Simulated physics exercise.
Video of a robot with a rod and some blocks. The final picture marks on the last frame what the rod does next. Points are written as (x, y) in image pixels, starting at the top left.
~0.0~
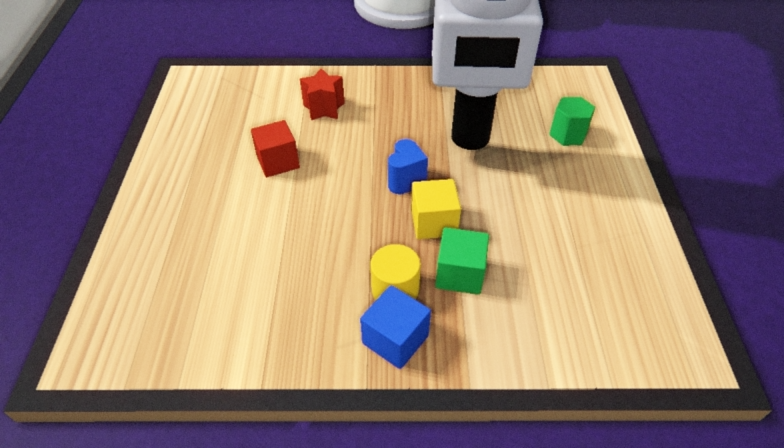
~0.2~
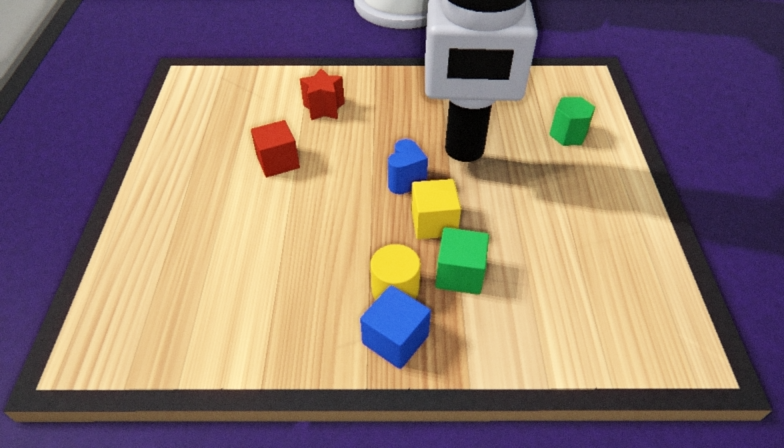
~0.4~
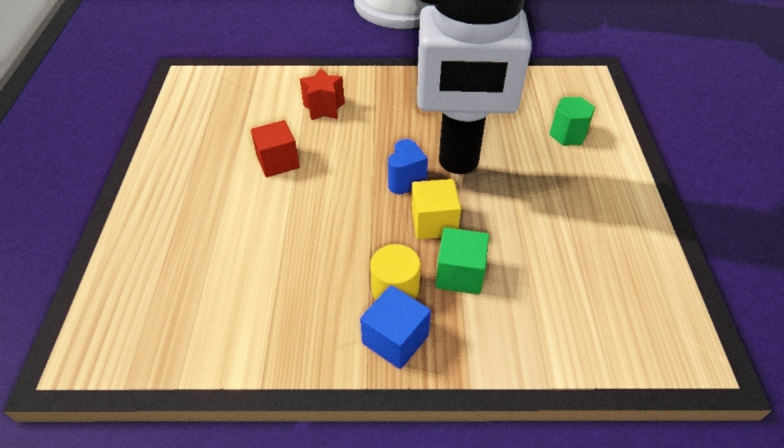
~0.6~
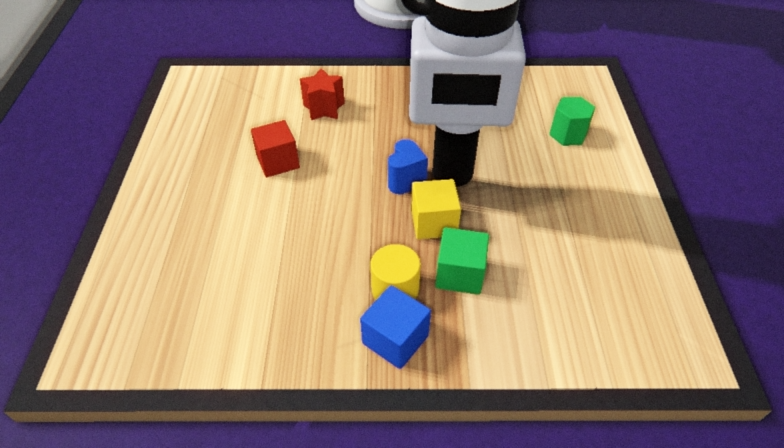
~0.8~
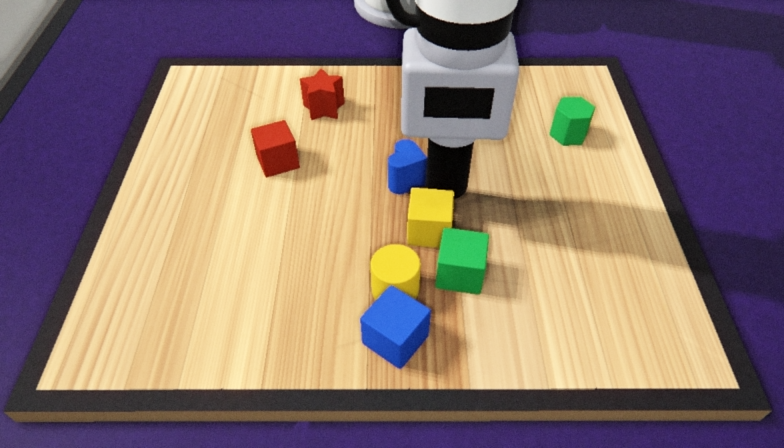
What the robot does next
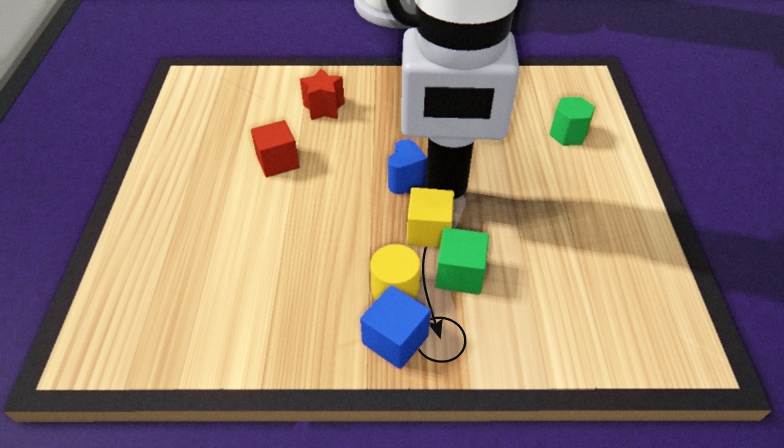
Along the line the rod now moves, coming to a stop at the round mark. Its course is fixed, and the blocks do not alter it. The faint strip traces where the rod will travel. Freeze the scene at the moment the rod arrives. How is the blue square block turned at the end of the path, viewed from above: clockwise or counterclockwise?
It is turned anticlockwise.
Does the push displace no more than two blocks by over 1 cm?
I expect not.
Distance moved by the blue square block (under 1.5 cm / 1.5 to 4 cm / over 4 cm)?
Offset: 1.5 to 4 cm.
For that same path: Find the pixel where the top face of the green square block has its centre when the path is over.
At pixel (488, 290).
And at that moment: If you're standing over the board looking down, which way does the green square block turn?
It spins against the clock.
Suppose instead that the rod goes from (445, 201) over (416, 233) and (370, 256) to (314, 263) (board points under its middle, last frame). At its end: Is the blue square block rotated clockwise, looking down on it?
No, it doesn't check out.
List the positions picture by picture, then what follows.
The first picture shows rod's lower end (470, 138); yellow disc (396, 263); blue square block (396, 314); yellow square block (436, 195); green square block (464, 247).
The second picture shows rod (465, 149); blocks still.
The third picture shows rod (459, 161); blocks still.
The fourth picture shows rod (453, 173); blocks still.
The fifth picture shows rod (446, 185); yellow disc (396, 263); blue square block (396, 314); yellow square block (431, 204); green square block (464, 247).
Drawn move, from (445, 201) via (428, 240) and (425, 287), ending at (440, 339).
On the path given first. One third of the way, rod (429, 225); yellow disc (379, 276); blue square block (392, 324), turned 20° anticlockwise; yellow square block (402, 241), turned 30° clockwise; green square block (460, 255), turned 35° anticlockwise.
Two thirds of the way, rod (426, 272); yellow disc (337, 302); blue square block (382, 335), turned 60° anticlockwise; yellow square block (384, 282), turned 70° clockwise; green square block (474, 276), turned 85° anticlockwise.
At the end, rod (442, 325); yellow disc (334, 304); blue square block (383, 335), turned 60° anticlockwise; yellow square block (383, 286), turned 75° clockwise; green square block (488, 290), turned 115° anticlockwise.
